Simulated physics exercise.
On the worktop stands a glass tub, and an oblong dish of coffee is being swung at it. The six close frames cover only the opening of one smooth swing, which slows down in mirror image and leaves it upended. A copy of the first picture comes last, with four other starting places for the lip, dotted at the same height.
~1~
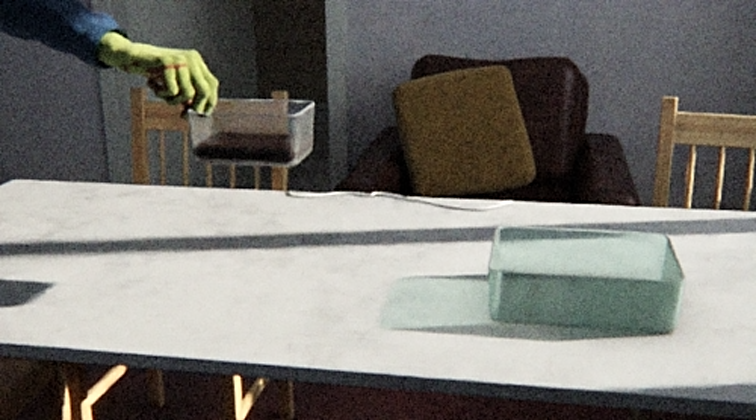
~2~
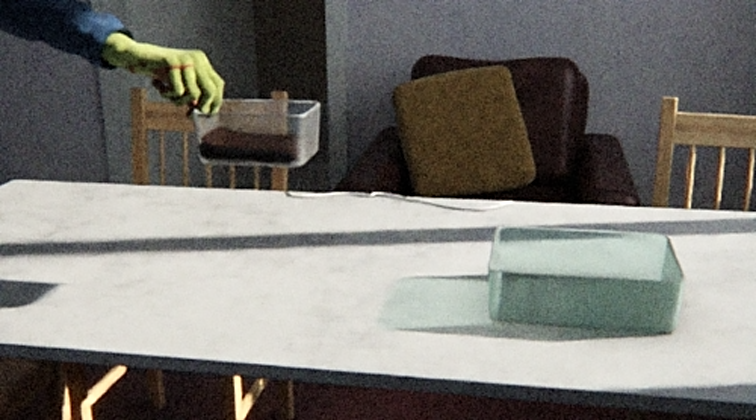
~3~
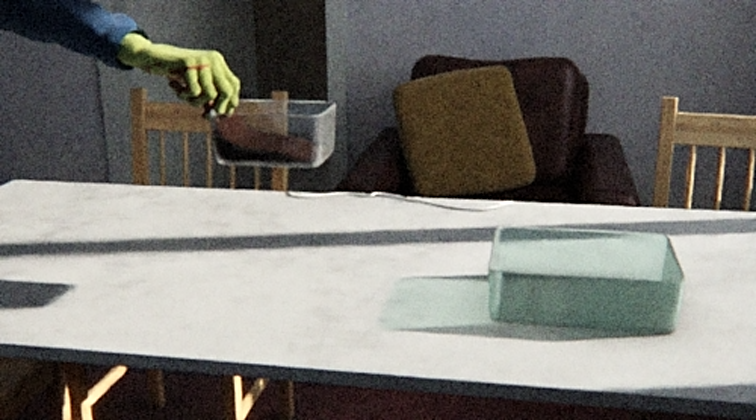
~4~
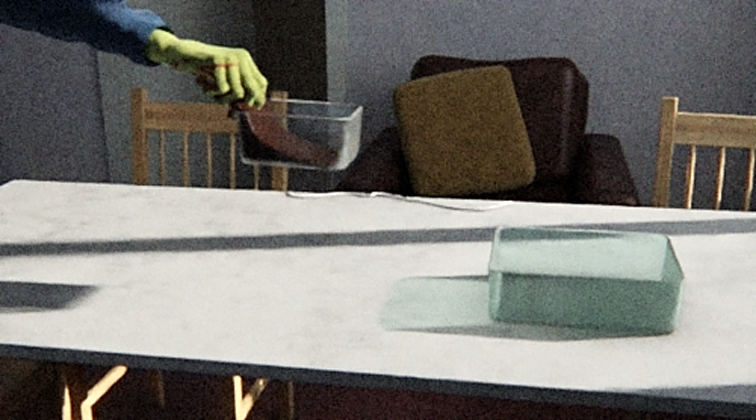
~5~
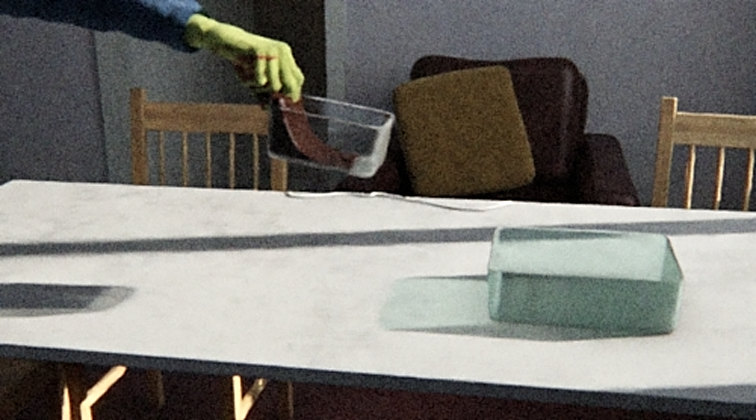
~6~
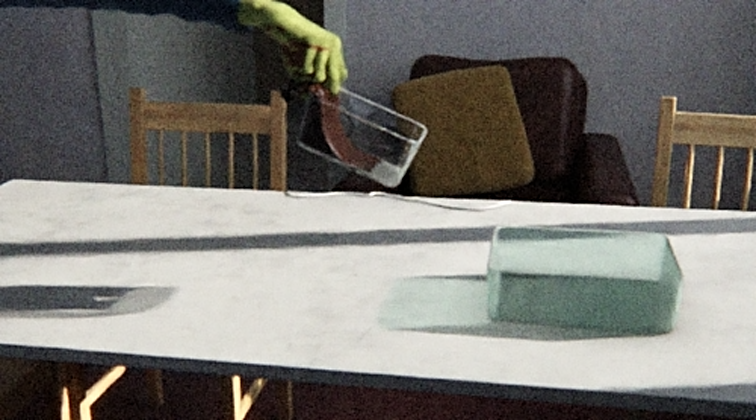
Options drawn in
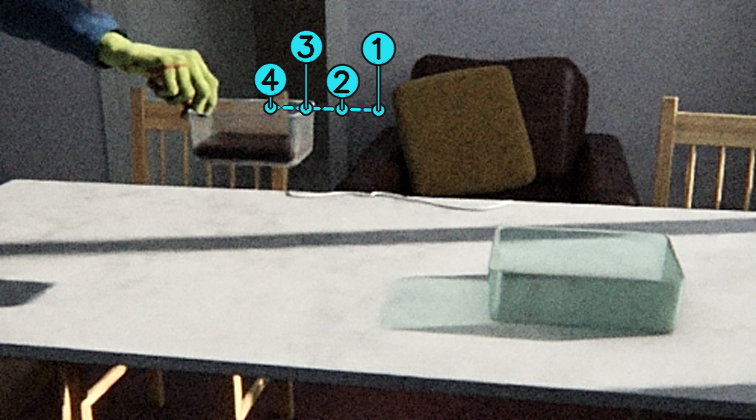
A green hand swinging a clear oblong dish rightward above a table with a glass tub, dark coffee surging up its left side as it tilts.
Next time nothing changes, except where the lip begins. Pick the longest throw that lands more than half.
Take 4.
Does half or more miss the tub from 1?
No, not at all.
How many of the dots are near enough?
All four.
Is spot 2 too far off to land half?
No, that is safe.
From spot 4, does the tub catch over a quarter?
Yes.
On the marked copy, 1 at (378, 110); 2 at (342, 109); 3 at (306, 108); 4 at (270, 107).
Choosing 1, about 68 % lands in the tub, 15 % falls short and 17 % goes beside or beyond.
Choosing 2, about 72 % lands in the tub, 12 % falls short and 16 % goes beside or beyond.
Choosing 3, about 64 % lands in the tub, 15 % falls short and 21 % goes beside or beyond.
Choosing 4, about 63 % lands in the tub, 21 % falls short and 15 % goes beside or beyond.
